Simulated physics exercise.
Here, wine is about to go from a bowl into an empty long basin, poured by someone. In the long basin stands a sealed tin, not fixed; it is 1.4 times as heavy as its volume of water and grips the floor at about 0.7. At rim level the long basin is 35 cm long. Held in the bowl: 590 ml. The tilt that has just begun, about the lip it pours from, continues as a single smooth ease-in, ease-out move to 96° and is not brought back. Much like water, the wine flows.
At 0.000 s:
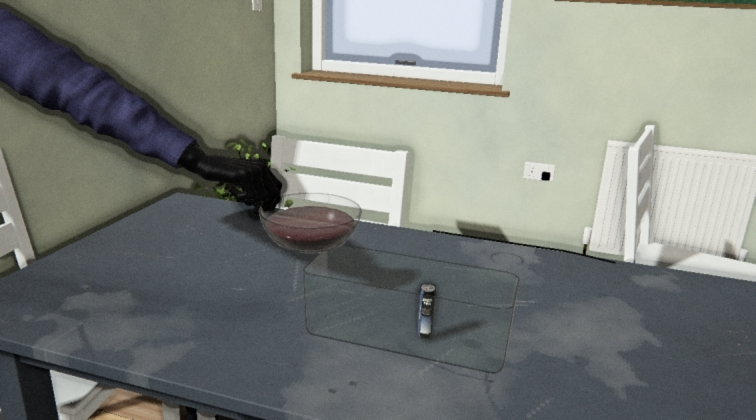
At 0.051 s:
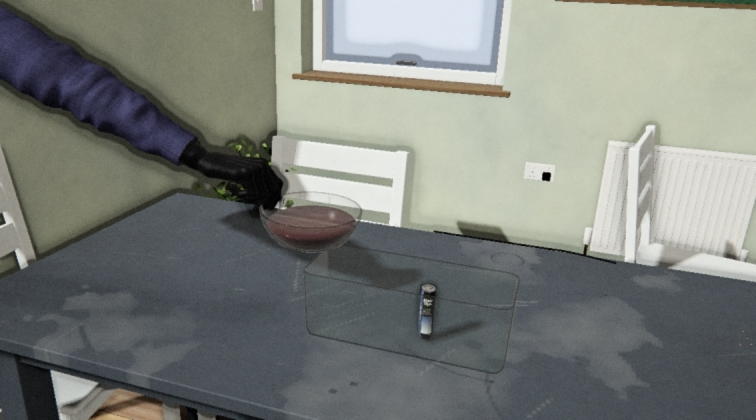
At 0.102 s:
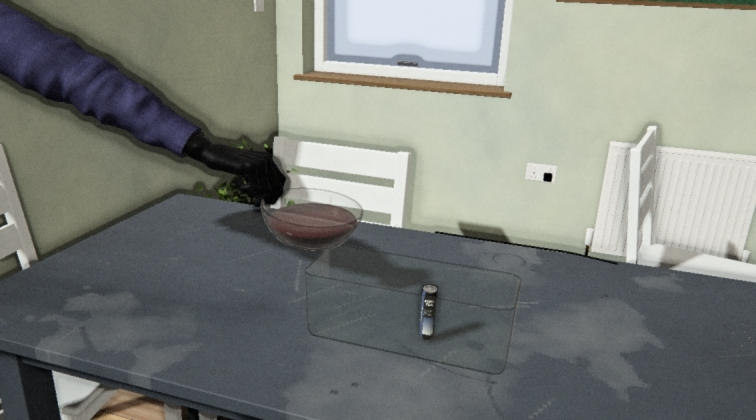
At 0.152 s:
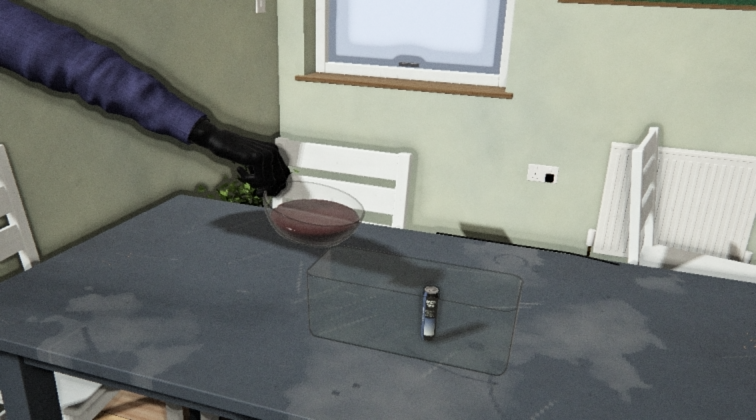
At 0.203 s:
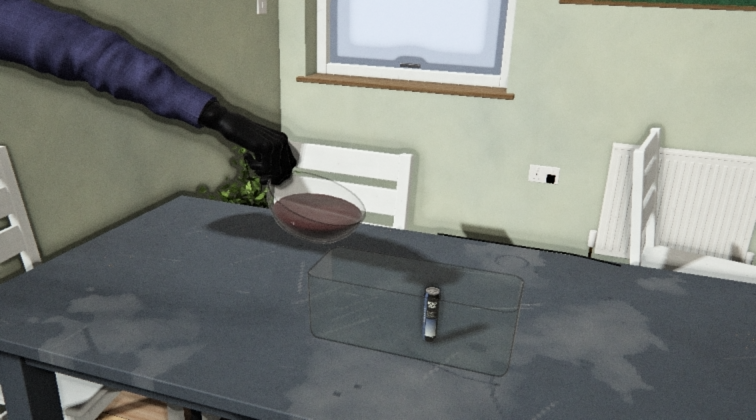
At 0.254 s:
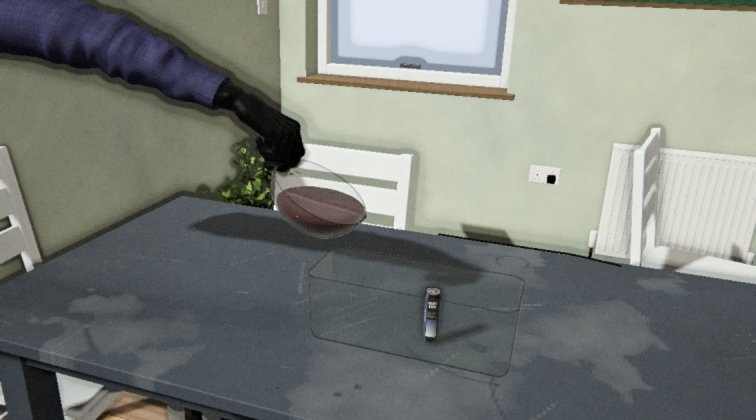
Black-gloved hand in a purple sleeve tilting a glass bowl of red wine rightward beside a clear basin holding a small tin.
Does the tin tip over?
It gets tipped over.
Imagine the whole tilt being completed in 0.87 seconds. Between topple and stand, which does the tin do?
With that tilt, the tin tips.
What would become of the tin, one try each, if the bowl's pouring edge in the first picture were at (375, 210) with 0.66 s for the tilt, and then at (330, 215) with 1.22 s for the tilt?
In the first try it remains standing; in the second it remains standing.
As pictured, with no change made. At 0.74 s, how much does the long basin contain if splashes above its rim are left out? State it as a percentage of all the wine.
I'd put it at roughly 96 per cent.
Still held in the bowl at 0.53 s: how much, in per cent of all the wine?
About 22 per cent.
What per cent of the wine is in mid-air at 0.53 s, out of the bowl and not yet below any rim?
Around 60 percent.
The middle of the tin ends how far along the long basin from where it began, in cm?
All told, the tin's centre has moved close to 6.0 cm.
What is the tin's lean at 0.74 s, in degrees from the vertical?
I'd put it at close to 35 degrees off upright.
By 0.53 s the tilt is 85° and 21 per cent is still to pour; the tin stands where it began.
By 0.74 s the tilt is 96° and 0 per cent is still to pour; the tin leans 33°.
By 0.95 s the tilt is 96° and 0 per cent is still to pour; the tin lies on its side.
By 1.18 s the tilt is 96° and 0 per cent is still to pour; the tin lies on its side.
At rest the tin lies on its side.
